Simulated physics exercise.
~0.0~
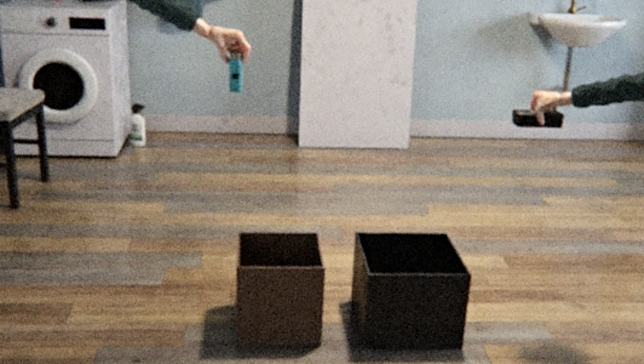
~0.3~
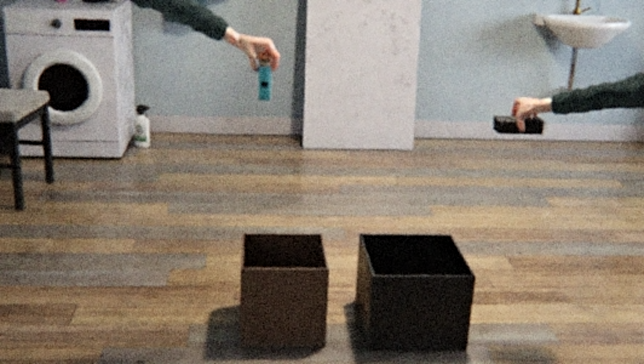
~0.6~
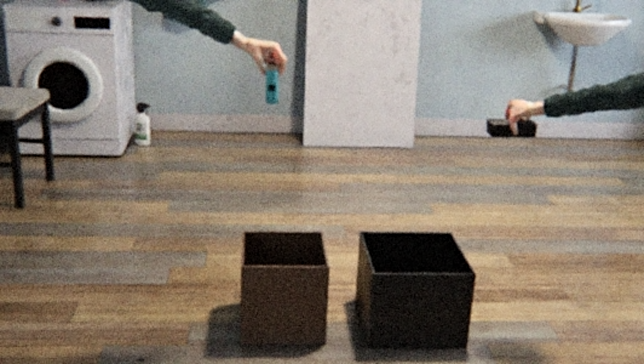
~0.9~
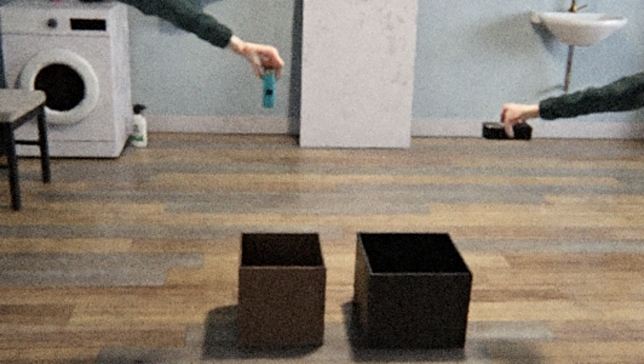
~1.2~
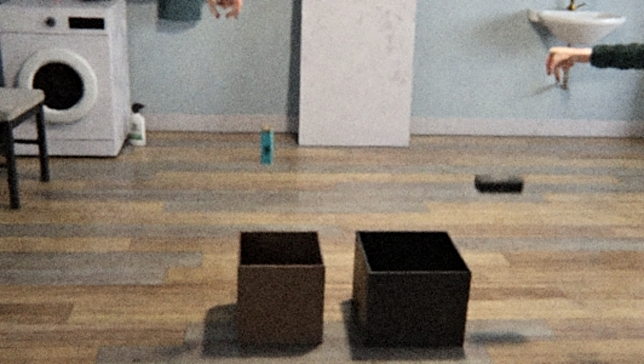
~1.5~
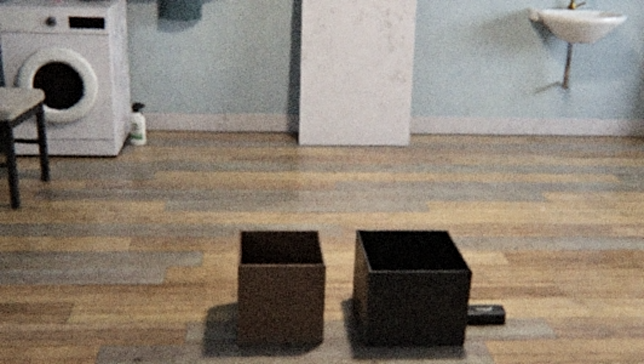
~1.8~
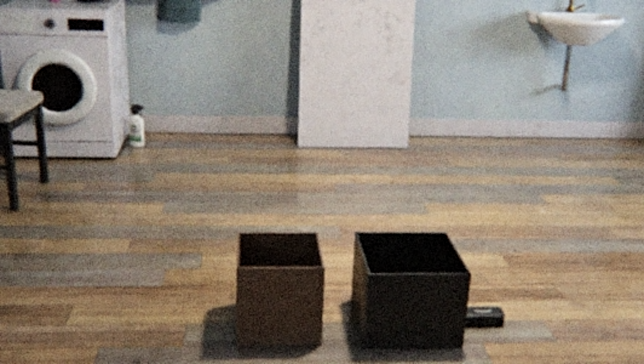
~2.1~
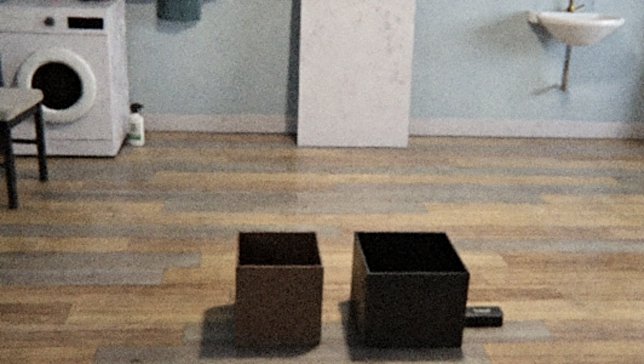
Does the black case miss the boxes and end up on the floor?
Yes, the black case comes down outside the boxes and lies on the floor just to the right of the darker one.
